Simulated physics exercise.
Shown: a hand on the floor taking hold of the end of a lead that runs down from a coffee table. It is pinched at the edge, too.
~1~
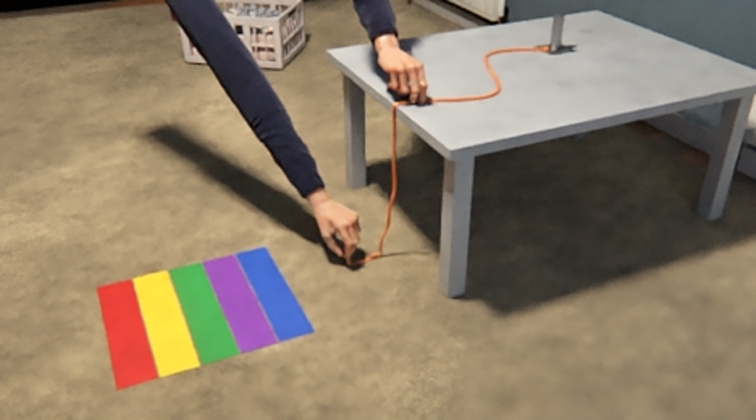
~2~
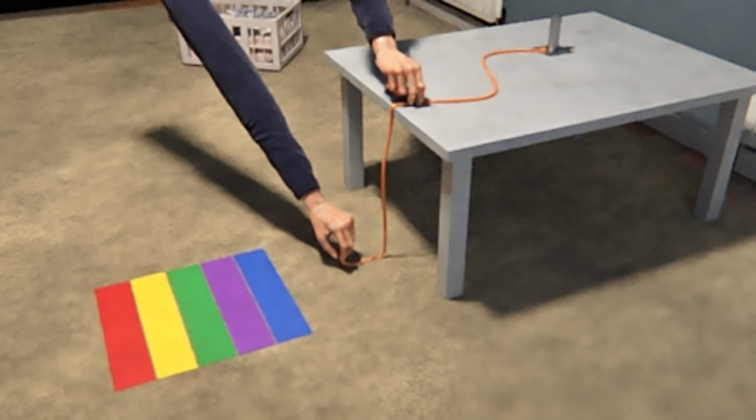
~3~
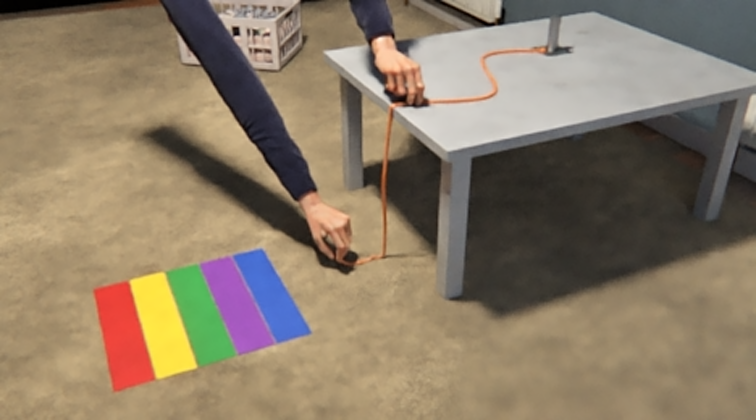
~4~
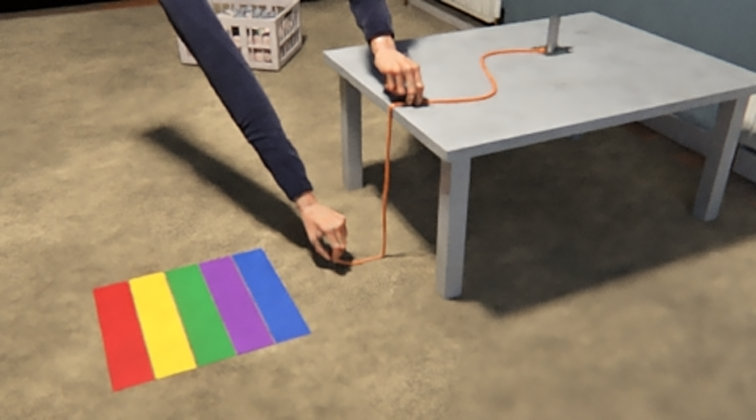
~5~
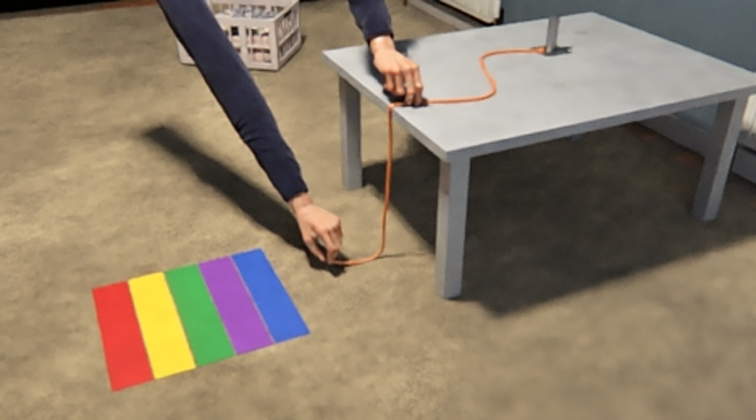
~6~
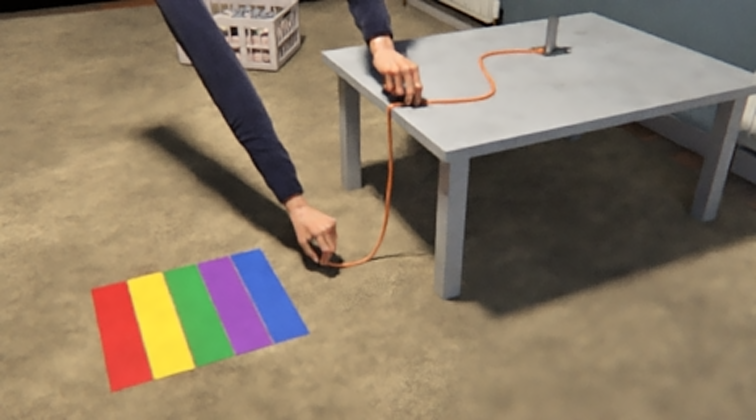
A hand near the floor drew the end of an orange lead slowly a short way left, toward the coloured stripes, while another hand kept it pinched at the table's edge.
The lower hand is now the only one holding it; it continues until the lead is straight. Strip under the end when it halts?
Yellow strip.
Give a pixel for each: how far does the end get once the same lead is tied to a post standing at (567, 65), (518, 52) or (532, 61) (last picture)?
Going through them in sequence: (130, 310), (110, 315) and finally (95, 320).
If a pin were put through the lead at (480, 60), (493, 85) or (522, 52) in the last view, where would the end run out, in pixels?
Those spots come out as (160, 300), (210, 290) and (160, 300).
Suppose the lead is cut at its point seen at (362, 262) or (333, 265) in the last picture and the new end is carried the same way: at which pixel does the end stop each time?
Case by case: (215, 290), then (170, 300).
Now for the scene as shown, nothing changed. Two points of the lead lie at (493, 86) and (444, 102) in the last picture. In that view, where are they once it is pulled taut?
To (437, 86) for the first and to (376, 110) for the second.
A little later, end near (225, 285); over purple.
Next, end near (179, 297); over green.
When it is tight, end near (151, 305); over yellow. It gets as far as the yellow strip.
